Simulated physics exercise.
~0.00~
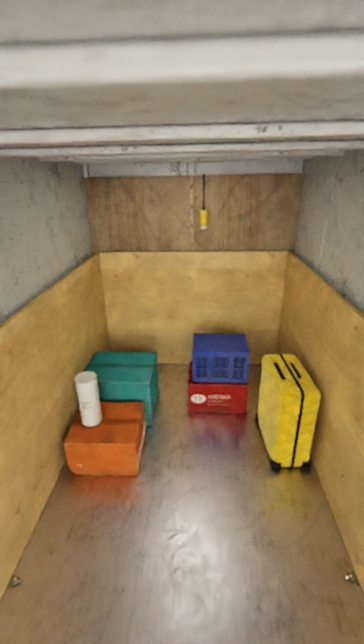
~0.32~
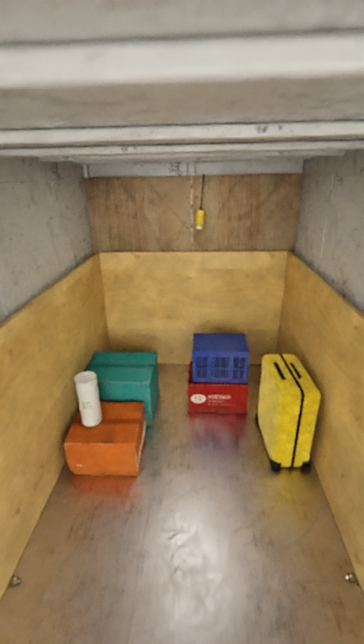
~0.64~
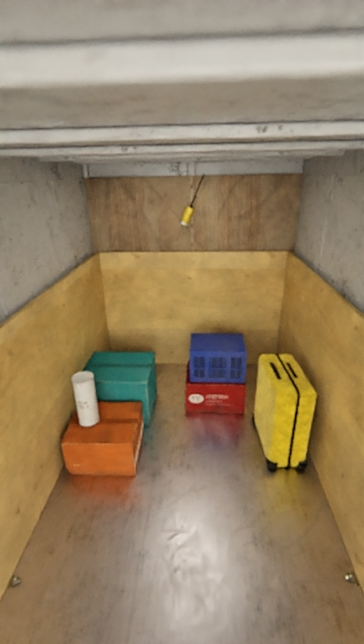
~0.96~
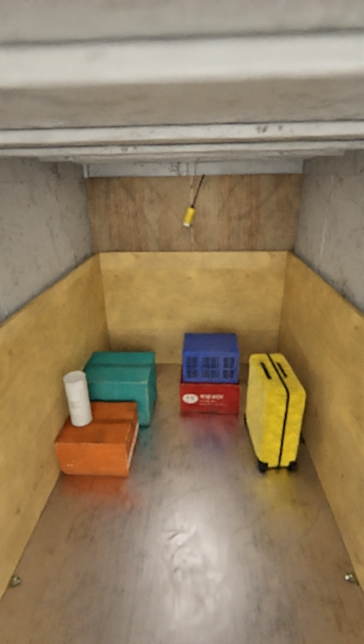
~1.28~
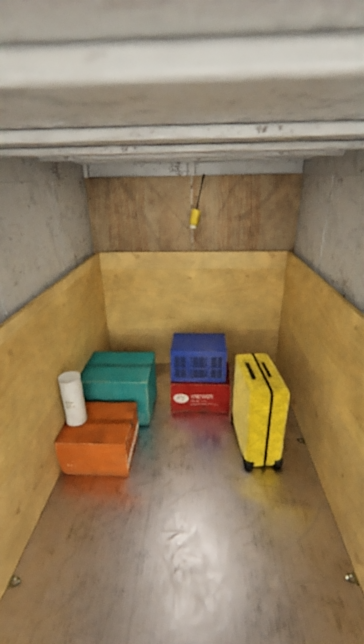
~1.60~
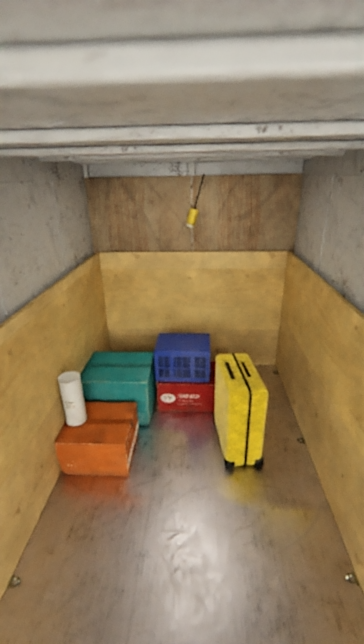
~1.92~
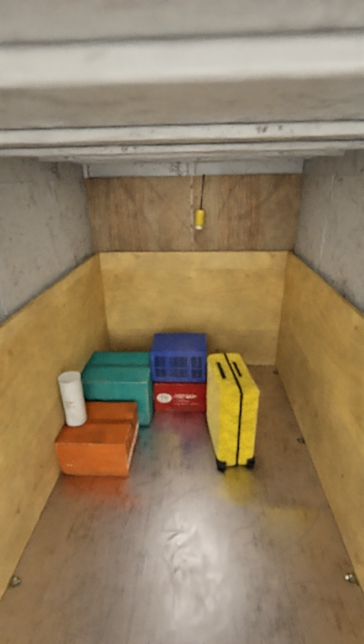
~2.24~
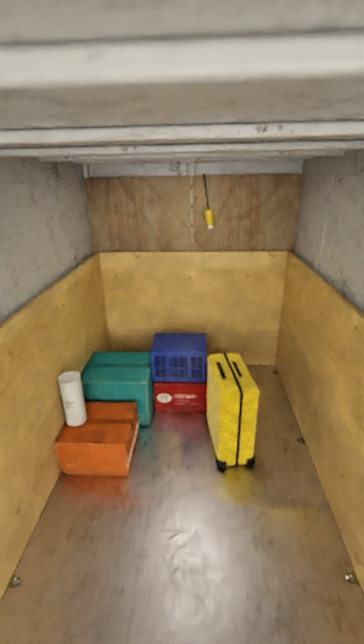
At the start, a yellow suitcase stands upright on the right of a wood-walled load bay, a blue crate sits on a red box near the middle, and a white canister stands on an orange box beside a turquoise box at left. A small yellow lamp hanging at the back swings left. Then the suitcase, the crate and the red box slide left, while the canister and orange box shift slightly the same way. The suitcase keeps sliding, and the stacked pair closes in on the turquoise box, which stays put. Finally the load rests, with suitcase and canister still upright, as the lamp swings back right.
